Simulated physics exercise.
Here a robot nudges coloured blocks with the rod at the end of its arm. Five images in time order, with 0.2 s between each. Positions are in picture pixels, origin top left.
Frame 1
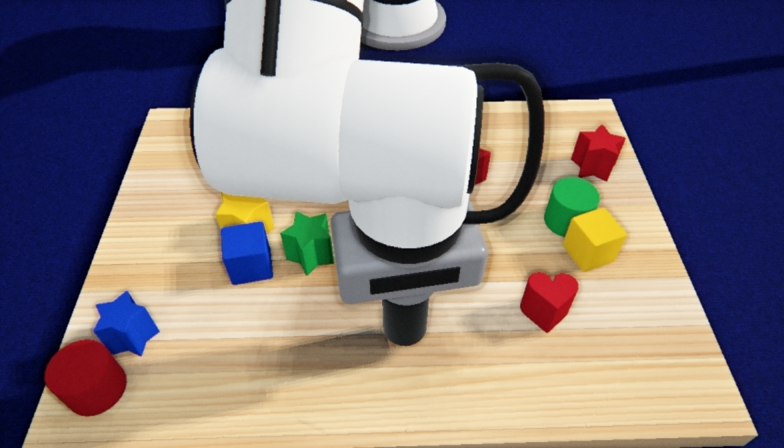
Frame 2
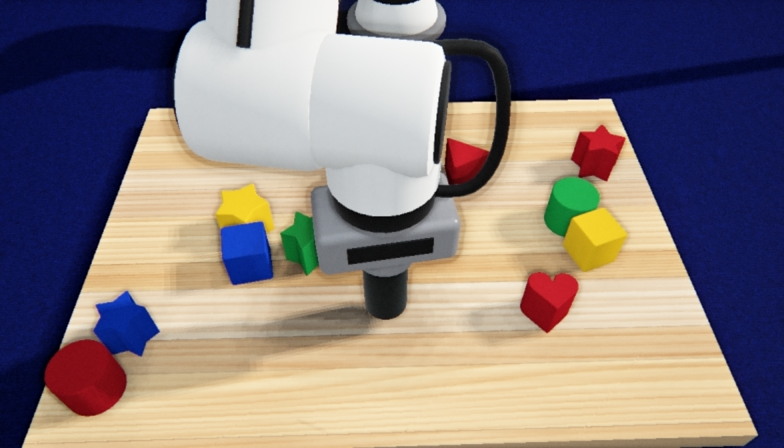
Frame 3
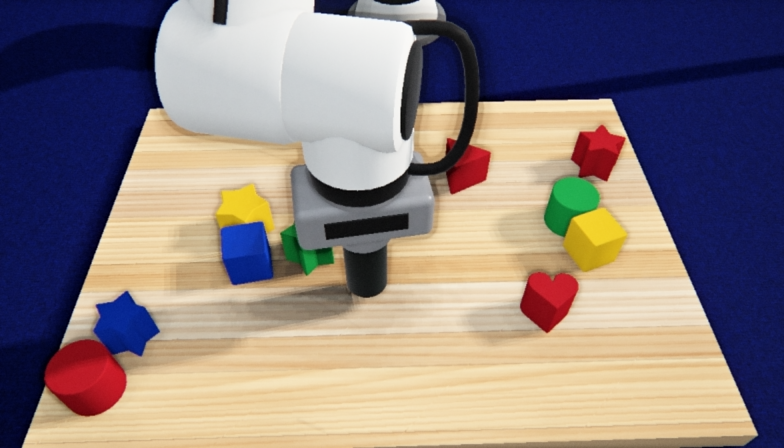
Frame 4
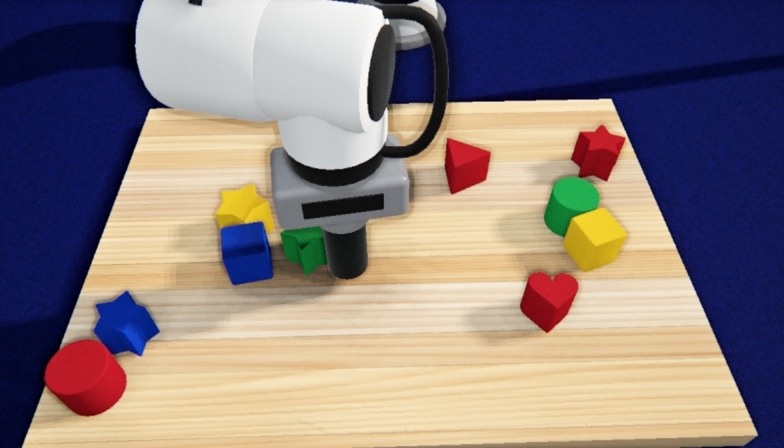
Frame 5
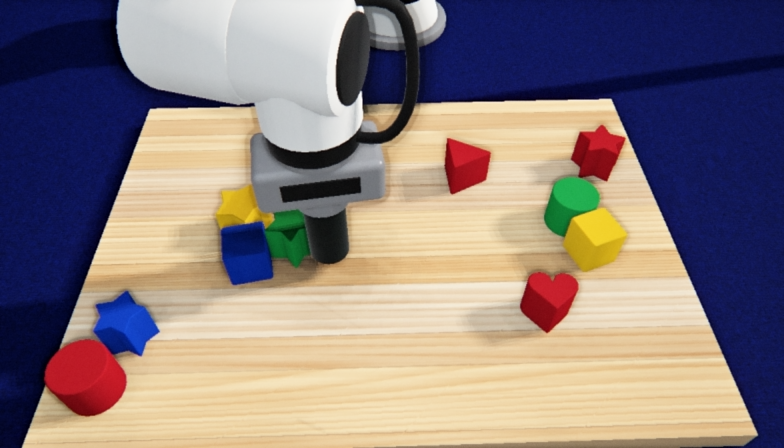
The footage shows a white robot arm moving its black rod up and to the left across a wooden board of coloured blocks, then nudging the green star block slightly left toward the blue block and yellow star block.
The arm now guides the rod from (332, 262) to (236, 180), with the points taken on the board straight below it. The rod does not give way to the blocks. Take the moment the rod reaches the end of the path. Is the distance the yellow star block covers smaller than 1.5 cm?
It seems not.
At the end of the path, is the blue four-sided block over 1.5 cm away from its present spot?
Short answer: No.
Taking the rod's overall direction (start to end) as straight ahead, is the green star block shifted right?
I believe not.
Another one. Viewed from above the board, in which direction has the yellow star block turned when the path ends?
Rotates counter-clockwise.
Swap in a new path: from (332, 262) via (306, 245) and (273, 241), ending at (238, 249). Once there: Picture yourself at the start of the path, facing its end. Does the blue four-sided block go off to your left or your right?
That's a shift to the left.
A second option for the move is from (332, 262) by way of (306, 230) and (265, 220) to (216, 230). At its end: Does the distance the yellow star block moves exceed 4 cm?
Yes, I think so.
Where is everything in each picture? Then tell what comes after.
Tip of the rod (405, 327), middles of tops, yellow star block (240, 202), blue four-sided block (243, 239), green star block (307, 228), in the first frame.
Rod (386, 302), nothing pushed, in the second frame.
Rod (367, 281), nothing pushed, in the third frame.
Rod (348, 264), nothing pushed, in the fourth frame.
Rod (330, 249), yellow star block (240, 202), blue four-sided block (243, 239), green star block (289, 221), in the fifth frame.
On the path given first. One third of the way, rod (293, 220); yellow star block (216, 193), turned 35° anticlockwise; blue four-sided block (234, 238), turned 25° anticlockwise; green star block (258, 196), turned 25° anticlockwise.
Two thirds of the way, rod (260, 192); yellow star block (182, 184), turned 90° anticlockwise; blue four-sided block (234, 238), turned 25° anticlockwise; green star block (225, 172), turned 30° anticlockwise.
At the end, rod (232, 166); yellow star block (166, 181), turned 145° anticlockwise; blue four-sided block (234, 238), turned 25° anticlockwise; green star block (193, 154), turned 50° anticlockwise.
